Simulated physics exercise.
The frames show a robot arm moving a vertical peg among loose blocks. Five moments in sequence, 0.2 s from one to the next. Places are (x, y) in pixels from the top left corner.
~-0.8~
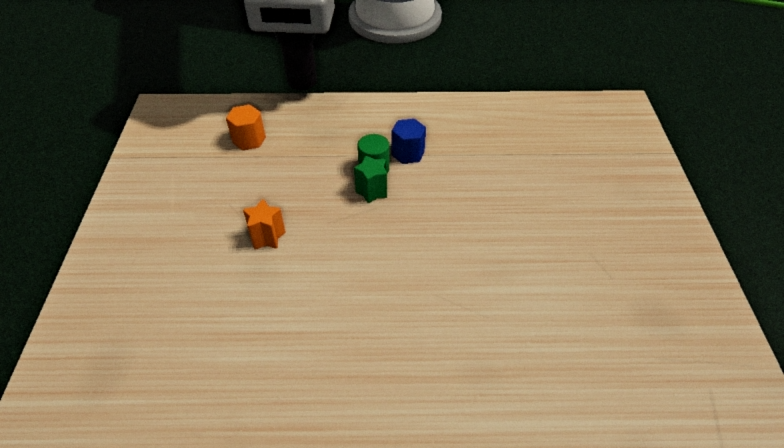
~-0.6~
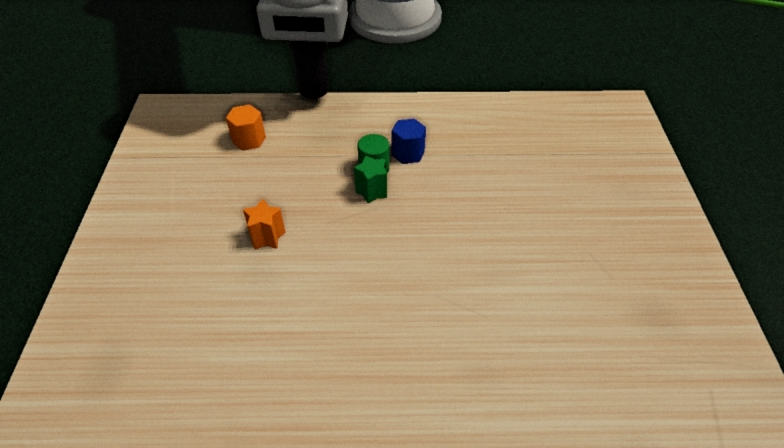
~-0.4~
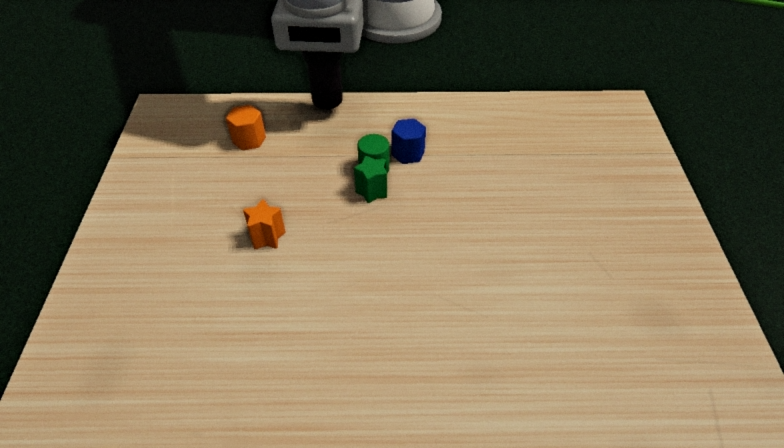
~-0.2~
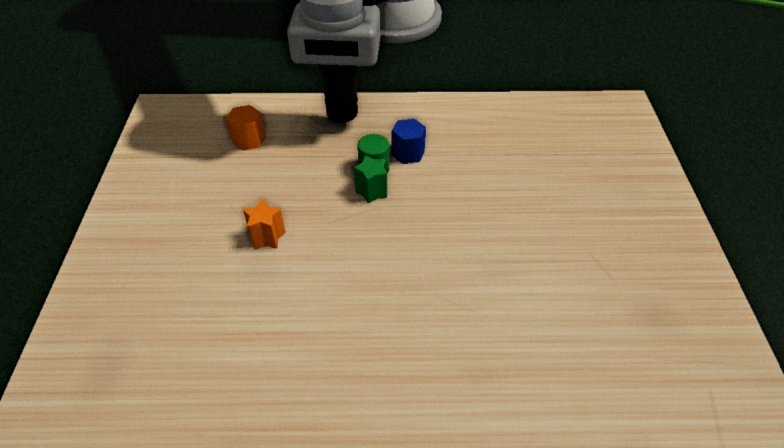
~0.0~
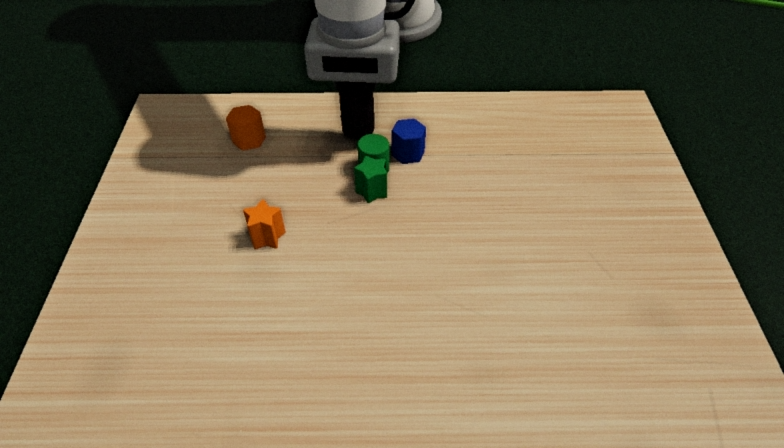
A robot arm moves its dark peg down and right toward still green and blue blocks.
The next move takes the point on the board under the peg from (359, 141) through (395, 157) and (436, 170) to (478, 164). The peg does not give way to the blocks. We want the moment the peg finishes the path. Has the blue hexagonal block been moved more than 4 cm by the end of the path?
Going by the path, yes.
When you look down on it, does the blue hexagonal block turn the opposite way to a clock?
I'd say yes.
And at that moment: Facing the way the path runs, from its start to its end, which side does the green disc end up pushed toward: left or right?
Heads right.
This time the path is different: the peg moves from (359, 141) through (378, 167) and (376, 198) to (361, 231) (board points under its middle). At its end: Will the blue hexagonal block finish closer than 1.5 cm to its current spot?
Yes, I think so.
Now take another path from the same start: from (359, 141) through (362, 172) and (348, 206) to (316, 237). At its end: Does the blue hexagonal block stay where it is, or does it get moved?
It sits in its place.
The first path, step by step. One third of the way, peg at (397, 146); green star-shaped block at (370, 171); green disc at (384, 153); blue hexagonal block at (430, 131), turned 25° anticlockwise.
Two thirds of the way, peg at (436, 159); green star-shaped block at (370, 172), turned 15° clockwise; green disc at (389, 155); blue hexagonal block at (469, 135), turned 70° anticlockwise.
At the end, peg at (480, 153); green star-shaped block at (370, 172), turned 15° clockwise; green disc at (389, 155); blue hexagonal block at (506, 124), turned 105° anticlockwise.
